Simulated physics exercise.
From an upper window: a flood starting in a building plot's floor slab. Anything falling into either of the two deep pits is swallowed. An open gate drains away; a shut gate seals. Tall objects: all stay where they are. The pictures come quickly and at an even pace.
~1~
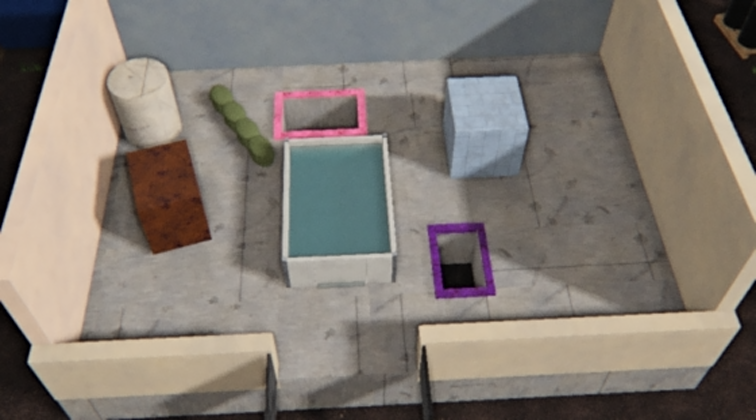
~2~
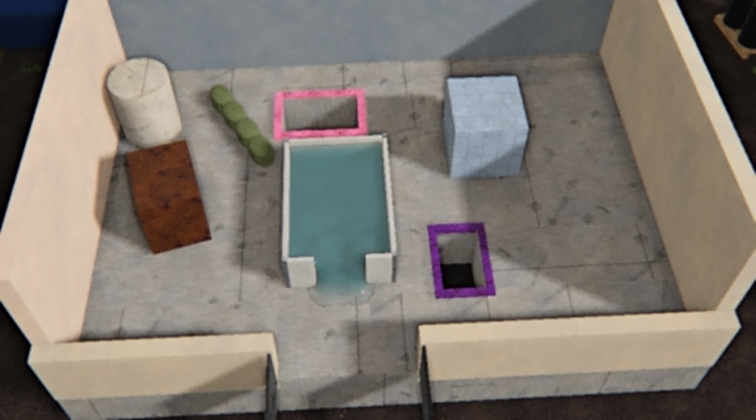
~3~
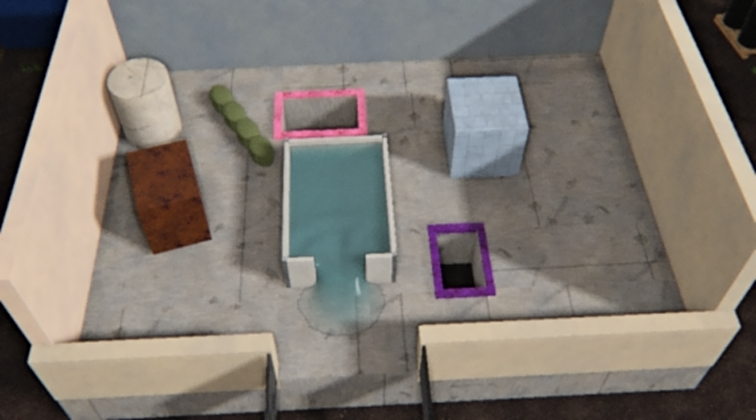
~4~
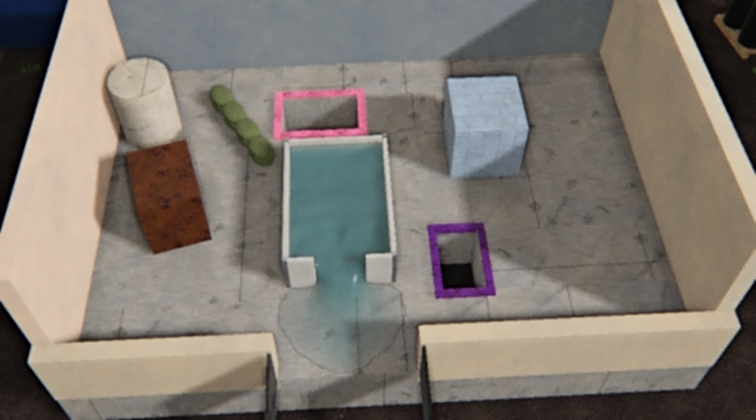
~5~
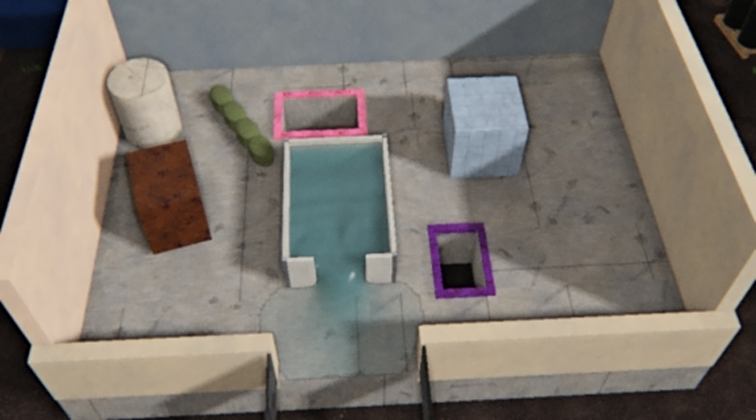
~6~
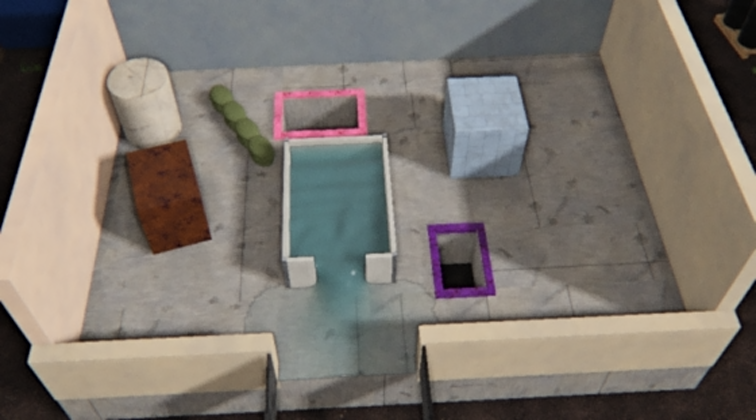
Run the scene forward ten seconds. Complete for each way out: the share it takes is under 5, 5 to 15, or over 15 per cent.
Completed: For the gate it is over 15 per cent; for the purple pit it is under 5 per cent; for the pink pit it is under 5 per cent.
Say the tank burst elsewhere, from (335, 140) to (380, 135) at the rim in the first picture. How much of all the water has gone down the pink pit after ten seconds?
For pink, it comes to 30 percent.
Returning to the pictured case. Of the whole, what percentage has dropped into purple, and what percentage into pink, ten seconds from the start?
Approximate shares: 0 per cent and 0 per cent.
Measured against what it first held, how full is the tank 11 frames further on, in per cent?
Close to 60 %.
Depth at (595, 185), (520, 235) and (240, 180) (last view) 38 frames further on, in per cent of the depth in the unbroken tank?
In order: Roughly 0, 0 and 0 in a hundred.
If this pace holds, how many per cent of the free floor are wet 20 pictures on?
15 %, roughly.
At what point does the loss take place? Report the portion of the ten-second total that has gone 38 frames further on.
By my reckoning, 80 %.
A moment on, water covers 10 % of the floor; the gate 11 %, the purple pit 0 %, the pink pit 0 %.
Next, water covers 15 % of the floor; the gate 24 %, the purple pit 0 %, the pink pit 0 %.
Then, water covers 15 % of the floor; the gate 36 %, the purple pit 0 %, the pink pit 0 %.
Later, water covers 25 % of the floor; the gate 52 %, the purple pit 0 %, the pink pit 0 %.
In the end, water covers 25 % of the floor; the gate 65 %, the purple pit 0 %, the pink pit 0 %.
